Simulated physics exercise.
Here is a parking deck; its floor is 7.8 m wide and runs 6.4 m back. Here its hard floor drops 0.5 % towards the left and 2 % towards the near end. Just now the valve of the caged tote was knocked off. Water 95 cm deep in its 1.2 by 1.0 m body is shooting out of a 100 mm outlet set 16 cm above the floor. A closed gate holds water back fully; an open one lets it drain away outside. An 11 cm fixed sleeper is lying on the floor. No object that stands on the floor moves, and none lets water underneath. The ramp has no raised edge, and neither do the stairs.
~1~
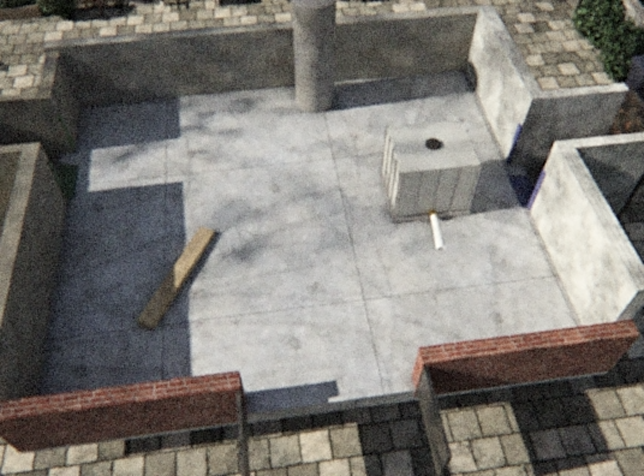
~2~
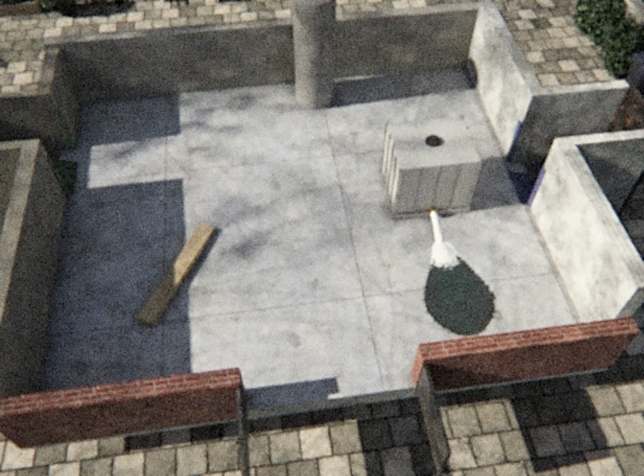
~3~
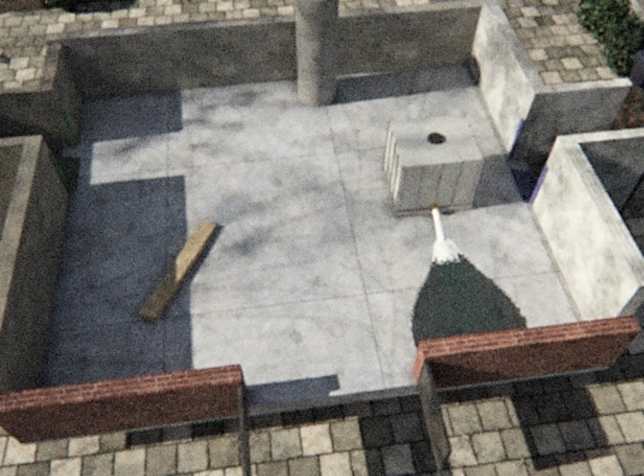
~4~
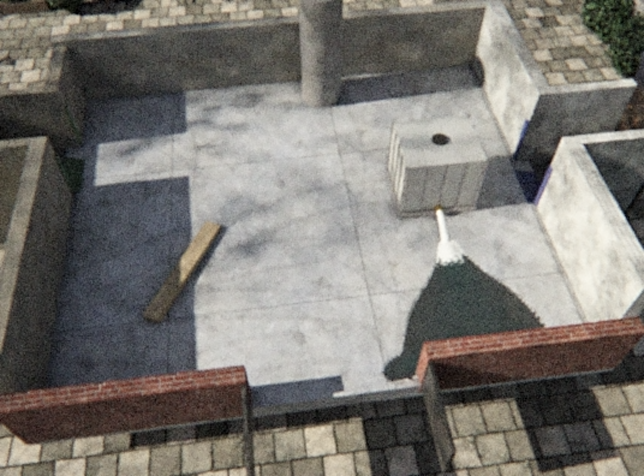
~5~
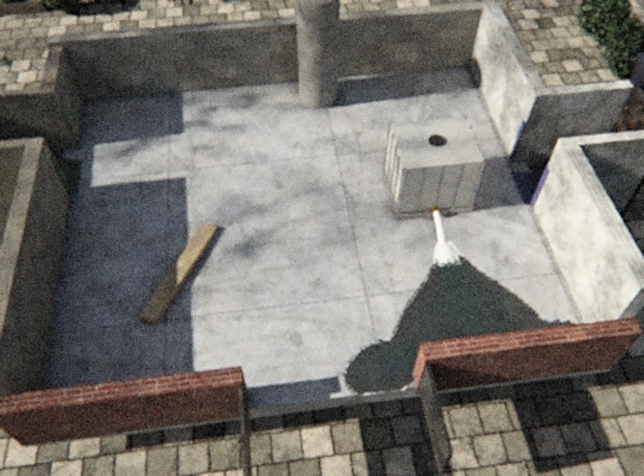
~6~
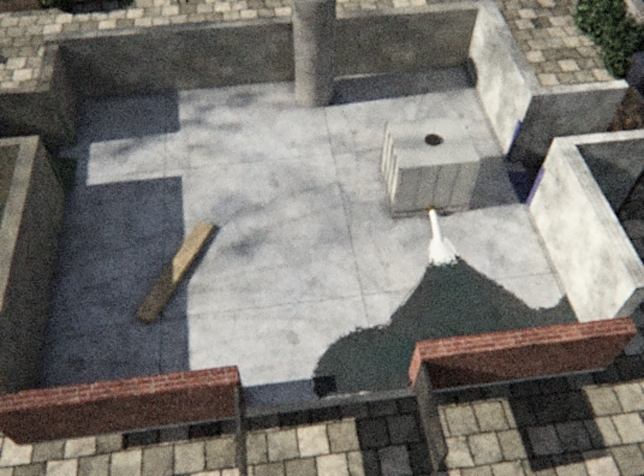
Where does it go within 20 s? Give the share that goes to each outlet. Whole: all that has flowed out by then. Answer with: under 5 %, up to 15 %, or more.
The gate takes over 15 %; the stair shaft (marked blue) takes not even 5 %; the ramp down (marked green) takes less than 5 %.
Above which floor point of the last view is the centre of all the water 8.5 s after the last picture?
I'd put it around (429, 321).
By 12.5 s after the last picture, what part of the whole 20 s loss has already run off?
About 70 %.
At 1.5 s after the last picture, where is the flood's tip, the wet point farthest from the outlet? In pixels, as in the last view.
Roughly at (264, 388).
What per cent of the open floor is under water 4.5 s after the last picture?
15 %.
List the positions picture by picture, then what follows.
In the first frame, the jet has just started at (436, 225); the ground is still dry.
The second frame shows from the spout at (436, 222) the water has spread over 1.0 m2; its tip is at (478, 330), and it is 1.4 cm deep on average.
The third frame shows from the spout at (438, 220) the water has spread over 2.2 m2; its tip is at a hidden place, and it is 1.2 cm deep on average.
The fourth frame shows from the spout at (442, 221) the water has spread over 2.7 m2; its tip is at a hidden place, and it is 1.2 cm deep on average.
The fifth frame shows from the spout at (439, 222) the water has spread over 3.4 m2; its tip is at a hidden place, and it is 1.2 cm deep on average.
The sixth frame shows the jet leaves at (435, 221); the sheet reaches a hidden place, 3.6 m away, and wets 4.1 m2.
Then, 1.5 s after the last picture water covers 10 % of the floor and is deepest (7 cm) near (469, 361); gone so far, the gate 1 %, the stair shaft (marked blue) 0 %, the ramp down (marked green) 0 %.
Then, 4.5 s after the last picture water covers 15 % of the floor and is deepest (7 cm) near (481, 360); gone so far, the gate 6 %, the stair shaft (marked blue) 0 %, the ramp down (marked green) 0 %.
Then, 8.5 s after the last picture water covers 20 % of the floor and is deepest (9 cm) near (494, 358); gone so far, the gate 13 %, the stair shaft (marked blue) 0 %, the ramp down (marked green) 0 %.
Then, 12.5 s after the last picture water covers 25 % of the floor and is deepest (10 cm) near (481, 360); gone so far, the gate 22 %, the stair shaft (marked blue) 0 %, the ramp down (marked green) 0 %.
Then, 16.5 s after the last picture water covers 30 % of the floor and is deepest (8 cm) near (469, 361); gone so far, the gate 32 %, the stair shaft (marked blue) 0 %, the ramp down (marked green) 0 %.
